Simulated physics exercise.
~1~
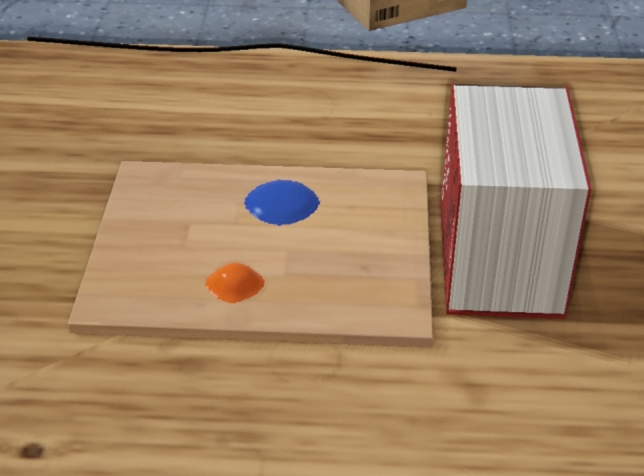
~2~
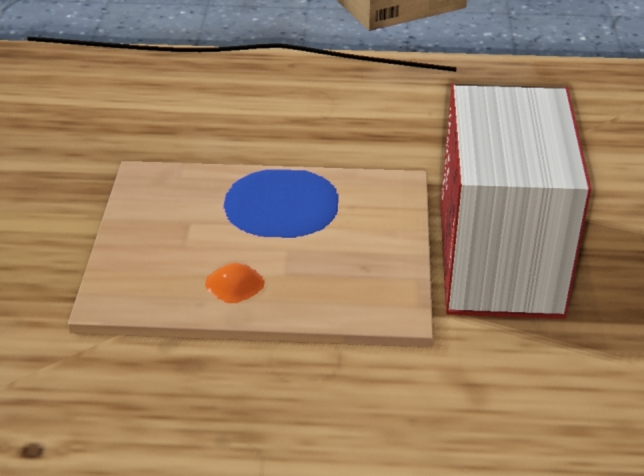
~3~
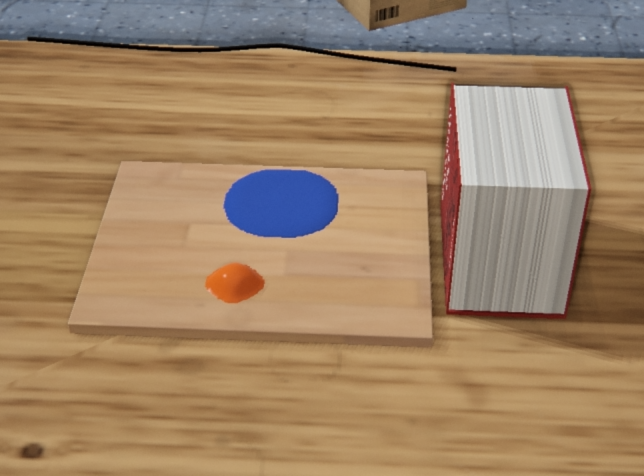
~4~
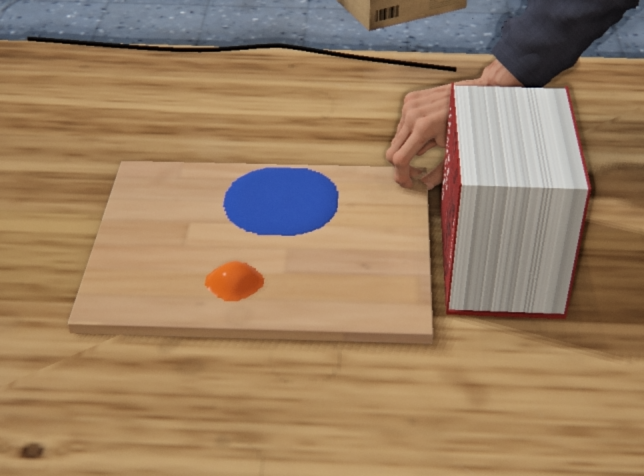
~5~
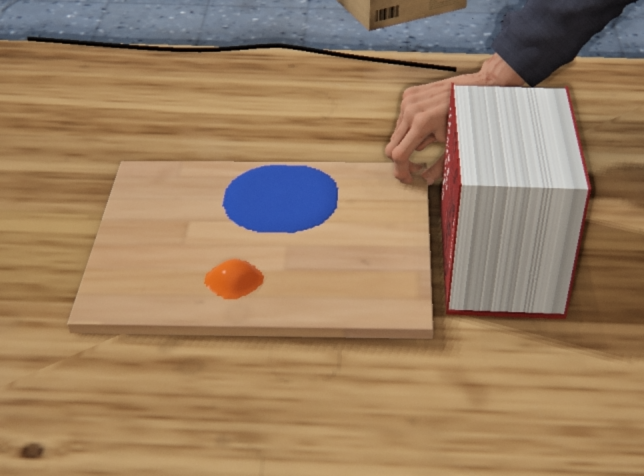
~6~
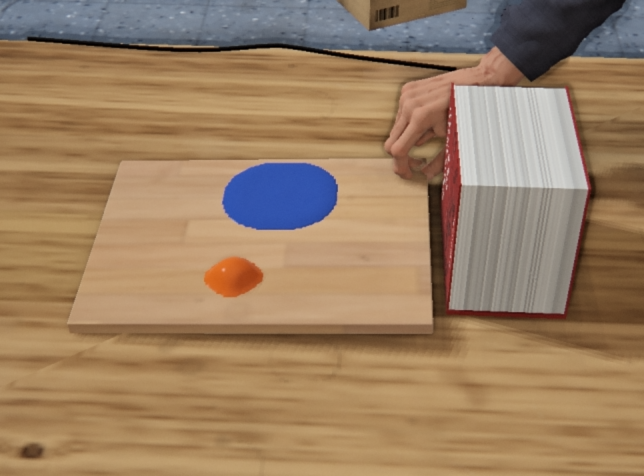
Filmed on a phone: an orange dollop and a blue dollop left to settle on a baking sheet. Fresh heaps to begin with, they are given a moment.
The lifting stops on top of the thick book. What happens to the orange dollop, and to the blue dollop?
Put simply, the orange dollop is held back, and the blue dollop makes it off.
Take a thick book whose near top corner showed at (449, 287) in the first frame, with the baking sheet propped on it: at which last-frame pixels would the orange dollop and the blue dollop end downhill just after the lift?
In the last picture, the first tip sits around (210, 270), the second around (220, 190).
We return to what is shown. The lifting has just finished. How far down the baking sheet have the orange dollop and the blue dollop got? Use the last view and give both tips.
In the last picture the first one is at (179, 232) and the second at (131, 183).
Soon after, slope about 30°; the orange dollop has not moved; the blue dollop has crept down a long way.
Later, the orange dollop has not moved; the blue dollop is dripping off the low end.
In the end, slope about 30°; the orange dollop has not moved; the blue dollop is dripping off the low end.
